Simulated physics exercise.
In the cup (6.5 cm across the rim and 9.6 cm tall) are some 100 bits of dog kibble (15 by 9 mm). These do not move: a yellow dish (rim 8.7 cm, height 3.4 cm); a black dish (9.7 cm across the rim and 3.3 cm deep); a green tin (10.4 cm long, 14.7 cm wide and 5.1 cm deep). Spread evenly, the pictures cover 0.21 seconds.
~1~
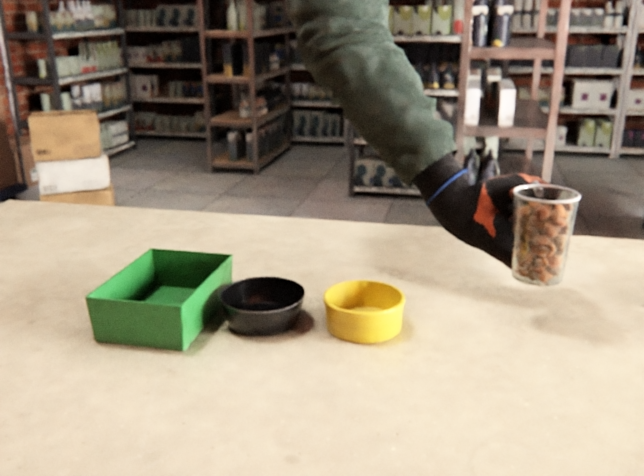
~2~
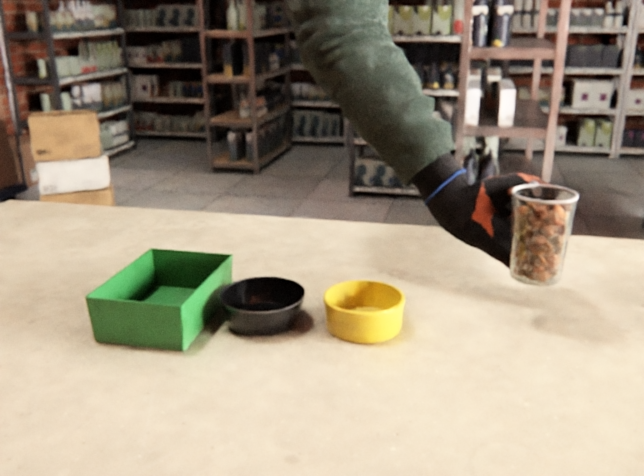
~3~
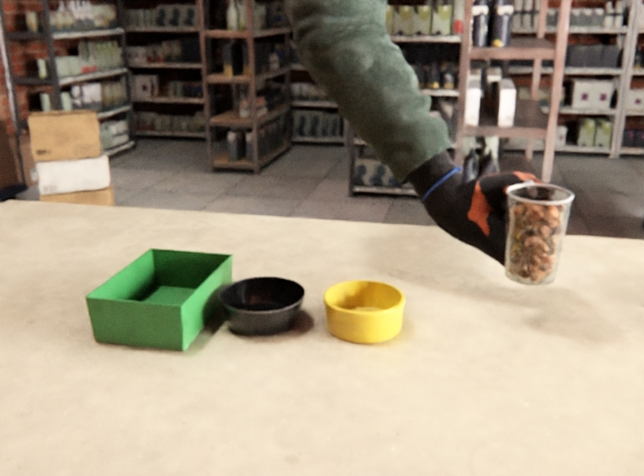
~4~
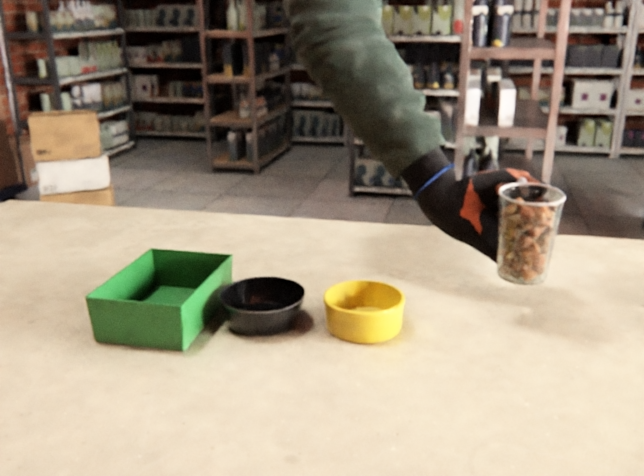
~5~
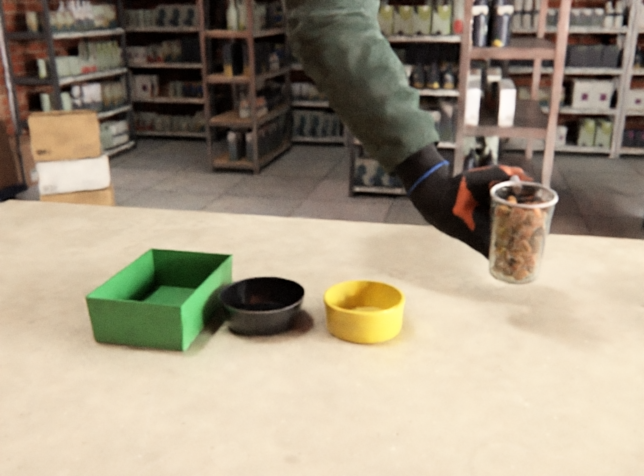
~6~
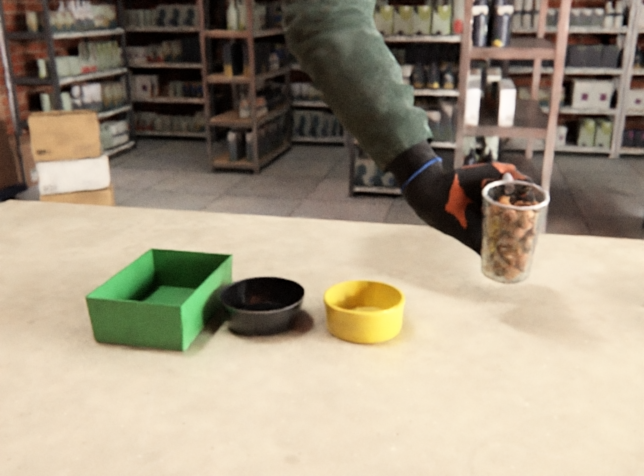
A gloved hand on a green-sleeved arm holds a clear cup of brown kibble above the right side of a pale tabletop, seen from the front and slightly above in a room lined with stocked shelves. A green tin, a black dish and a yellow dish sit from left to centre. The hand moves the cup slightly leftward, tilting it a little toward the viewer, while the camera stays still.
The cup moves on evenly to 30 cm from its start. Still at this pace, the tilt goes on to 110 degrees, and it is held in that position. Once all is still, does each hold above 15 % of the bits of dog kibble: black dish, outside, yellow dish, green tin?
Black dish: Above, outside: Below, yellow dish: Below, green tin: Below.
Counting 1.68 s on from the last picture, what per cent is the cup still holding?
70 percent, roughly.
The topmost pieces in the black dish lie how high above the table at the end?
Near 4.5 centimetres up.
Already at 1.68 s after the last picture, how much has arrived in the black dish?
30 per cent.
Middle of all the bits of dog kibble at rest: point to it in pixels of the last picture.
Around (267, 302).
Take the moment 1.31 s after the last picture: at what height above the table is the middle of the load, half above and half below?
Roughly 10 cm.
Then, 0.50 s after the last picture, tilt 44 degrees; cup 100 %; middle of all pieces near (414, 230).
Then, 0.92 s after the last picture, tilt 73 degrees; cup 100 %; middle of all pieces near (338, 223).
Then, 1.31 s after the last picture, tilt 99 degrees; cup 100 %; middle of all pieces near (280, 221).
Then, 1.68 s after the last picture, tilt 110 degrees; cup 70 %, black dish 30 %; middle of all pieces near (277, 248).
In the end, outside 0 %, yellow dish 0 %, green tin 0 %, cup 10 %, black dish 90 %.
